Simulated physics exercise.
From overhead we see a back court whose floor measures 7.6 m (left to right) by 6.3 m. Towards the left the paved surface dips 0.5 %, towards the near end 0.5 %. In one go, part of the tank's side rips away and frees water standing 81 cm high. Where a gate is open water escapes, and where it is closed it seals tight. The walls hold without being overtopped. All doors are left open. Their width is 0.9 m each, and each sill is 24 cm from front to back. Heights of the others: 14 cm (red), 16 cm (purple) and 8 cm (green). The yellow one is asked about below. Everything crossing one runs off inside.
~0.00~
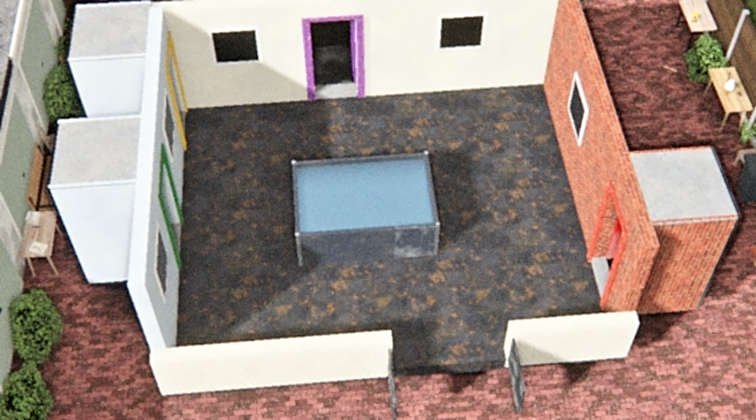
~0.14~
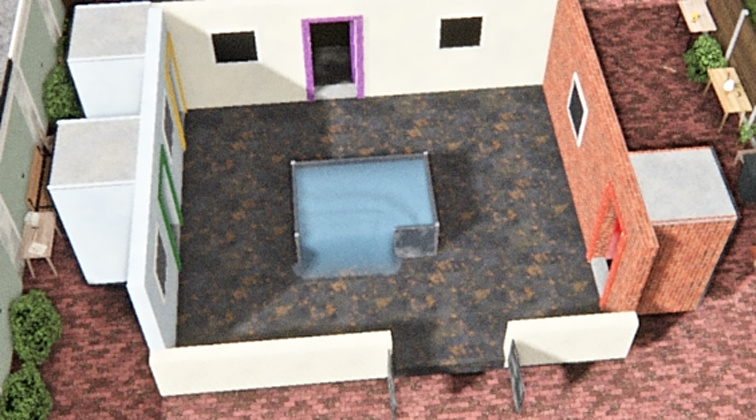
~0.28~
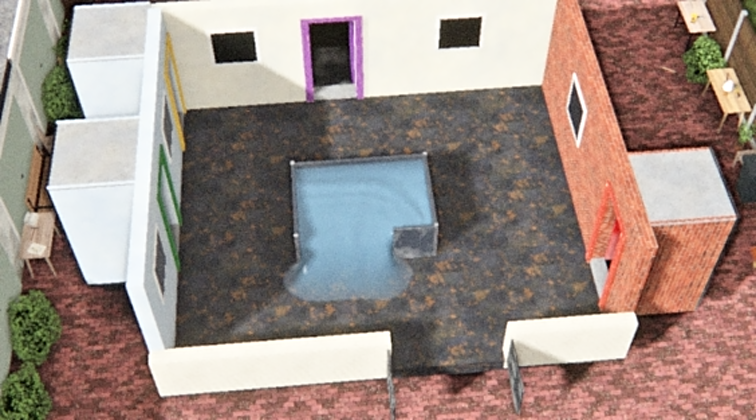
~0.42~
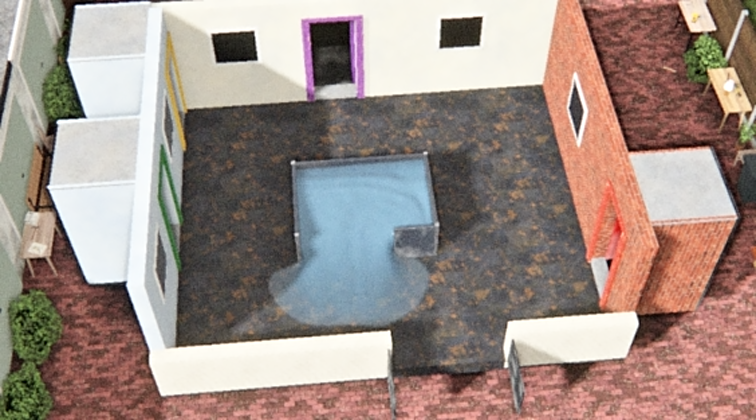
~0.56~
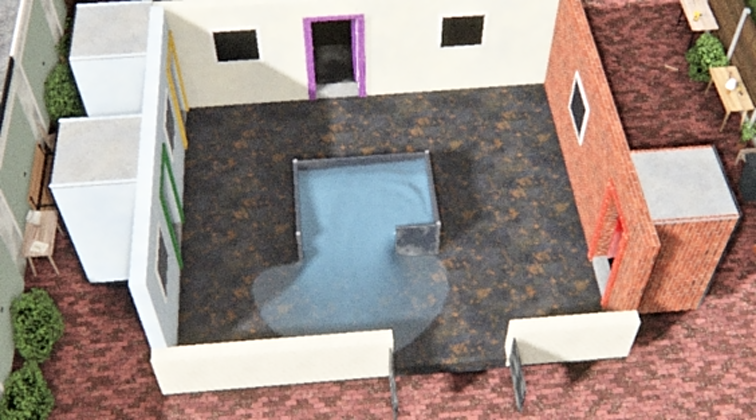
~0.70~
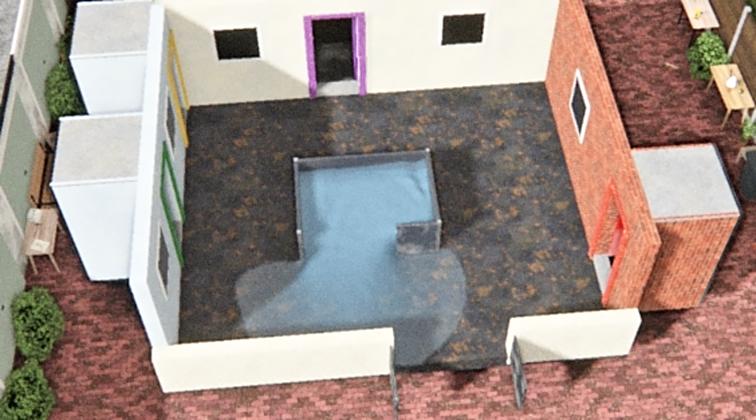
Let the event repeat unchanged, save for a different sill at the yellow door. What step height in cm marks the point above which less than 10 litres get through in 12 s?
The point is around 13 cm.
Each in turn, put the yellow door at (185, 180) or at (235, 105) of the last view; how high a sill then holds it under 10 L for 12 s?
In turn: About 7.5 cm, about 14.5 cm.
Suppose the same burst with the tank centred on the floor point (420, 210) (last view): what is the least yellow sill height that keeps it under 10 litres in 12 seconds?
I'd put it at close to 9.0 cm.
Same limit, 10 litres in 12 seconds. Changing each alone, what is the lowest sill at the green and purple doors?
Some 7.0 cm for green, some 6.0 cm for purple.
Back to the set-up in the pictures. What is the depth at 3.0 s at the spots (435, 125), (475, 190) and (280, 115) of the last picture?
Some 0, 0 and 0 cm.
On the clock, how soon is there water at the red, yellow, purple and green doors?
Times: Red 3.4 s, yellow 3.2 s, purple 4.5 s, green 2.2 s.
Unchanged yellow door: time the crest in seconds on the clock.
I'd guess close to 8.0 seconds.
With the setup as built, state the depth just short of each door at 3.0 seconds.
In cm: Red 0, yellow 0, purple 0, green 8.
After 1.4 s water covers 20 % of the floor, deepest (55 cm) near (345, 357); it has not reached the yellow door.
After 3.0 s water covers 40 % of the floor, deepest (40 cm) near (178, 371); it has not reached the yellow door.
After 12.0 s water covers 100 % of the floor, deepest (8 cm) near (184, 214); 7 cm at the yellow door, 108 litres in over its 6 cm sill.
At the yellow door as built, the water arrived by 3.3 s and peaked near 14 cm at 7.8 s.
With a sill of 11.5 cm, 21 litres would have come in within the 12 s; with 15.5 cm, 2 litres. So under 10 litres takes about 13 cm.
